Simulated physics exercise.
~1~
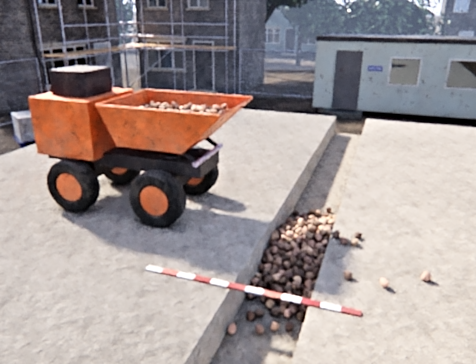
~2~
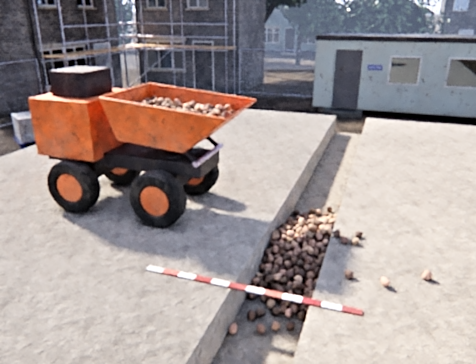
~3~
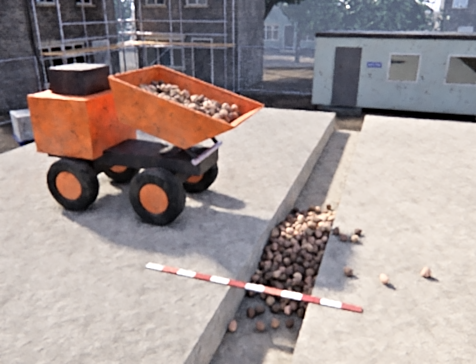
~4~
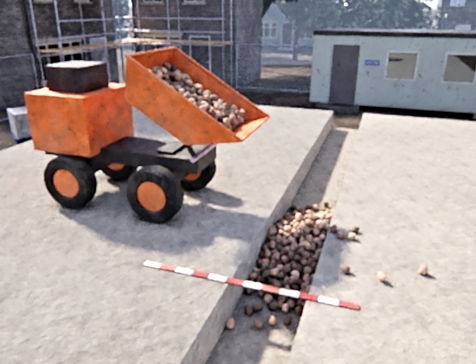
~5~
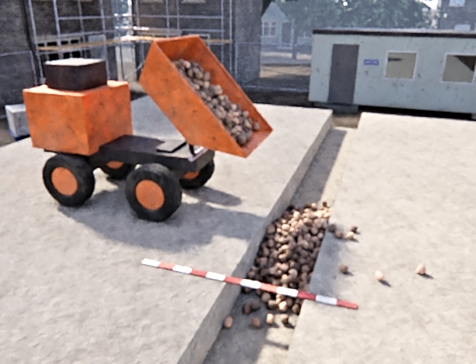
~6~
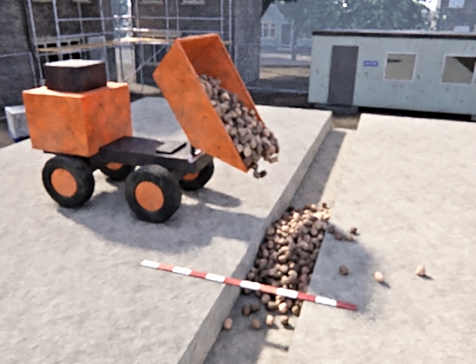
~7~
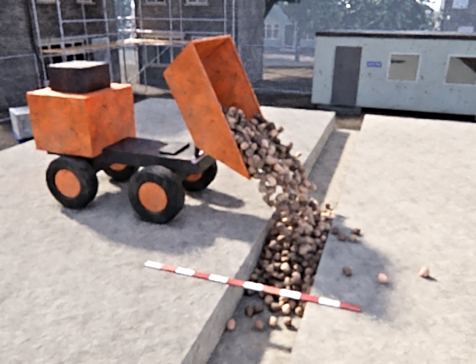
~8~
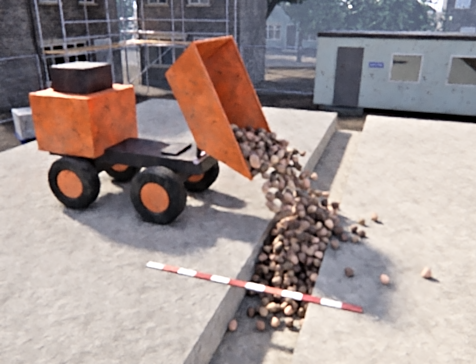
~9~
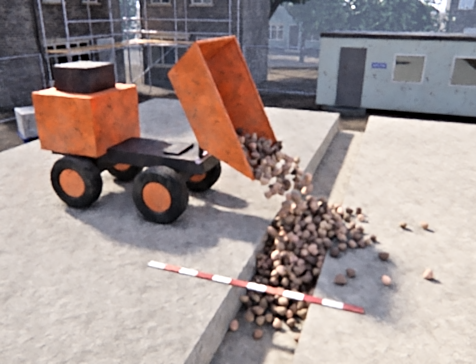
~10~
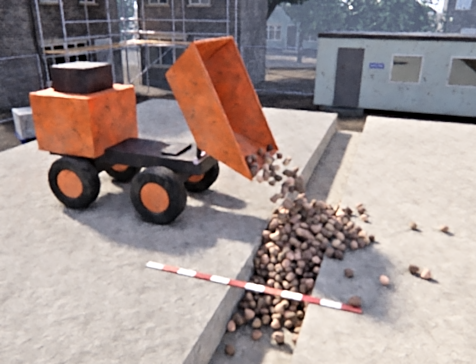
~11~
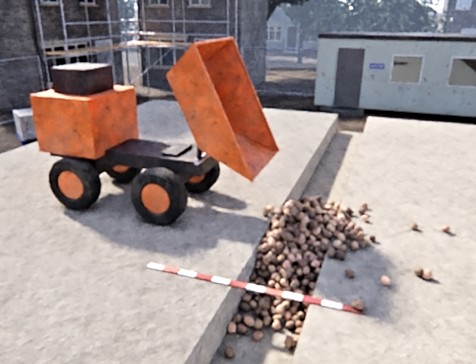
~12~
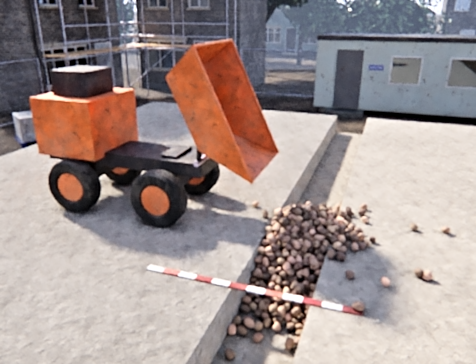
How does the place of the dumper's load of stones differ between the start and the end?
At the start the load sits up in the dumper's skip, while at the end it lies lower and further right, mostly on the heap in the trench with a few stones on the far slab.
To begin with, an orange dumper with a load of rounded brown stones in its skip stands on a pale slab, facing a trench where a loose heap already lies beside a red and white staff. The skip starts to rise at its back, tilting steadily towards the right while the stones stay in it. Once it is steep, the stones slide to the lip and pour down into the trench. The skip stops rising as the stream goes on and thins out. At last the skip is empty and still raised, and the heap is larger, with a few stones scattered on the far slab.
